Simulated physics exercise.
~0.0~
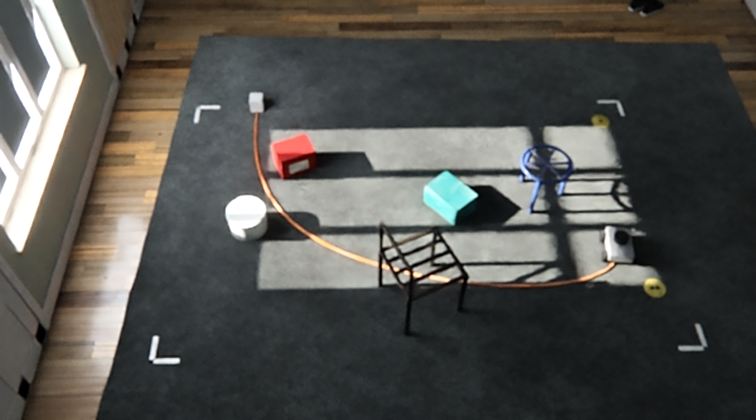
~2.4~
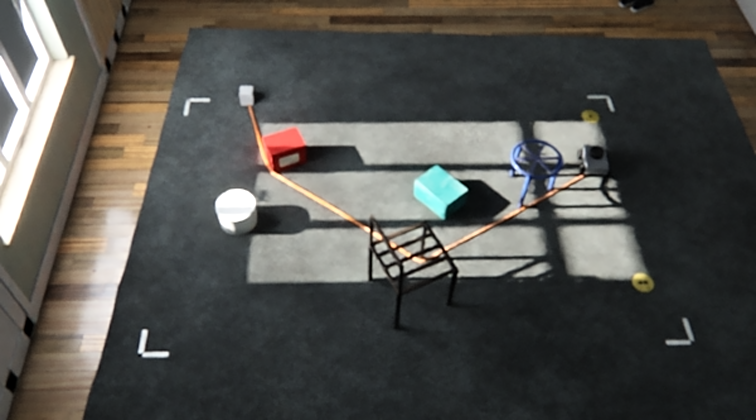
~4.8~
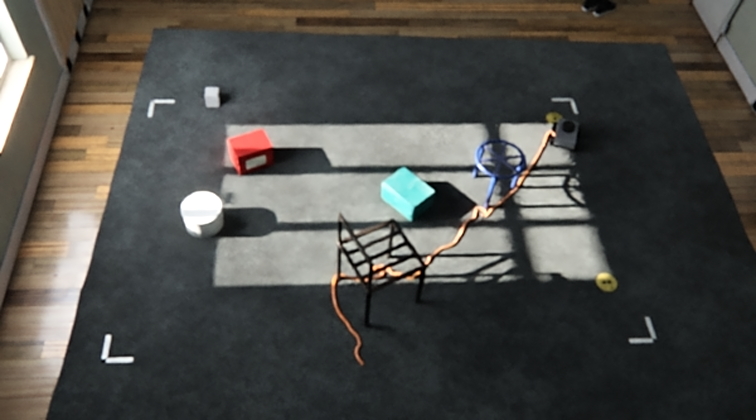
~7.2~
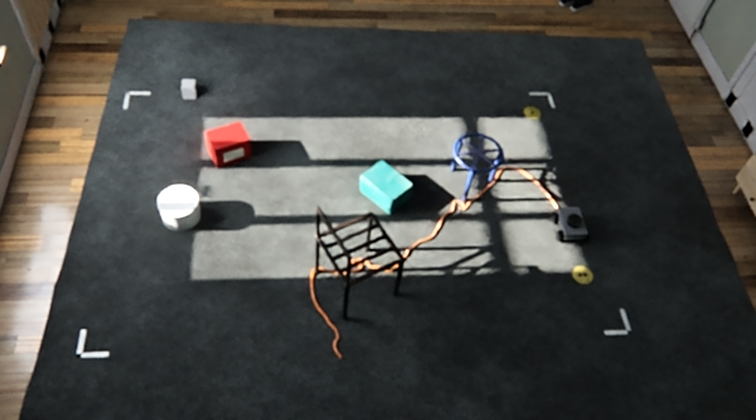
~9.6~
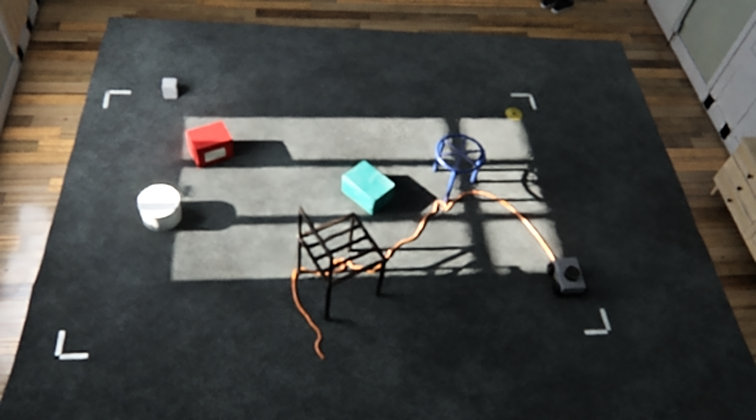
On a dark mat over a wooden floor, a small cart trailing an orange lead moves up past a blue stool, drawing the lead taut around a red carton and black chair until it comes loose, then drives down and ends at lower right, the lead trailing behind.
